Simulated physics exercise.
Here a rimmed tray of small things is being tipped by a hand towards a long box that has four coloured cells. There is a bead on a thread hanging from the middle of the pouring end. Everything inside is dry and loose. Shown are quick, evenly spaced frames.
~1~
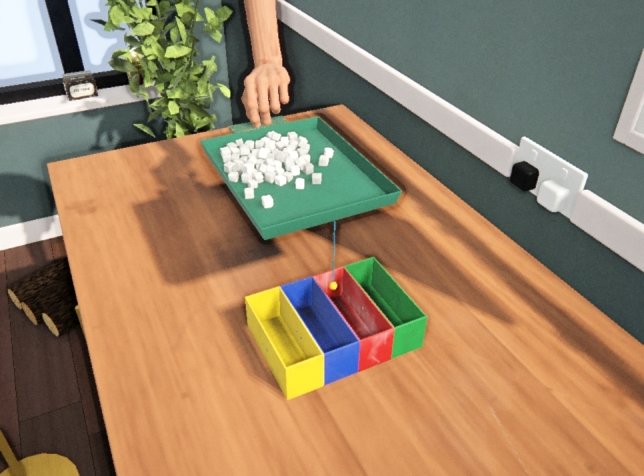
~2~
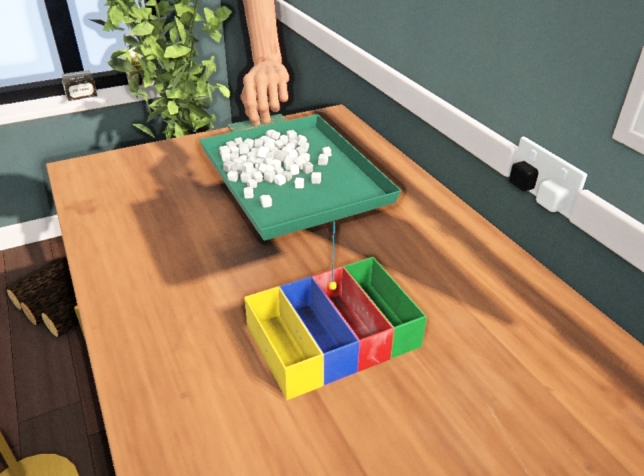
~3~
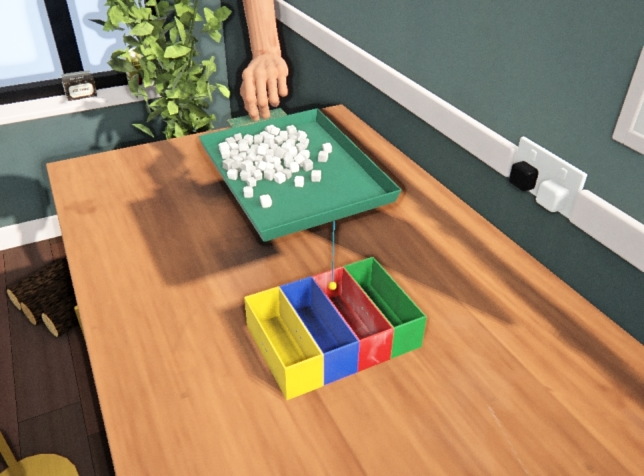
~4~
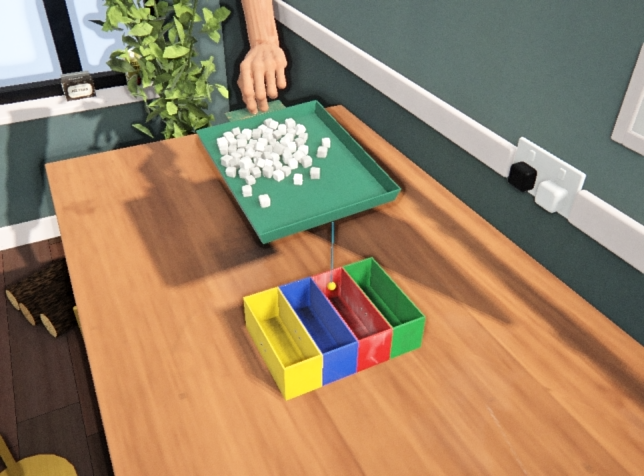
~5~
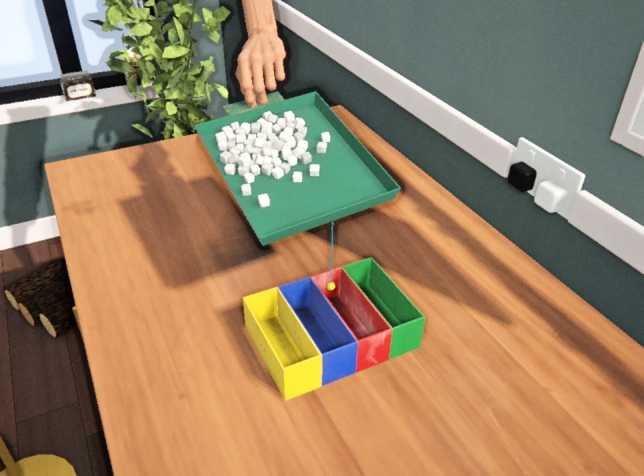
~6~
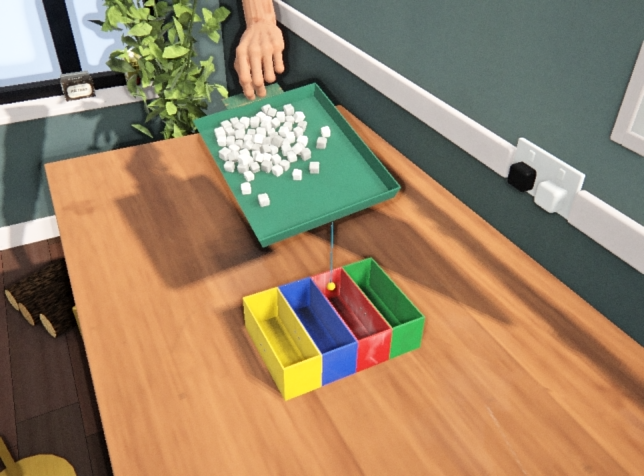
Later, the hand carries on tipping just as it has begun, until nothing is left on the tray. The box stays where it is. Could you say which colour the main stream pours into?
It pours into the yellow cell.
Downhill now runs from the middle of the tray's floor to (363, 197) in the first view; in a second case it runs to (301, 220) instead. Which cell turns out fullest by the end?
That green cell; that yellow cell.
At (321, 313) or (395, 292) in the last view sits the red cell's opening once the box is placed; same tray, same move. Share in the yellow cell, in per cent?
About 20 and 0 per cent respectively.
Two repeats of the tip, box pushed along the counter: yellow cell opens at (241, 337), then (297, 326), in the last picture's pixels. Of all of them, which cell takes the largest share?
The cell in blue, then yellow.
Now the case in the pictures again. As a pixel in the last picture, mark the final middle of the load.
The centre comes to rest close to (283, 361).
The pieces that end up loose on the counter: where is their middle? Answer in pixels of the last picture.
Around (241, 393).
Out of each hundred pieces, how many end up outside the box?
It comes to some 40 in a hundred.
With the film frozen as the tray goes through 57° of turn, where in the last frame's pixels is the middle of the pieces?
Centre estimate: (273, 202).
Shortly afterwards, tray tipped steeply; all but a few on the tray; a little falling or outside the box.
Next, tray tipped right over; all but a few on the tray; a little in the yellow cell; only a few in the blue cell; only a few falling or outside the box.
Some moments later, tray tipped past a quarter turn; near a third in the yellow cell; near a quarter in the blue cell; near a third falling or outside the box.
In the end, tray tipped past a quarter turn; near a third in the yellow cell; near a quarter in the blue cell; none at all in the red cell; none at all in the green cell; near a third outside the box.
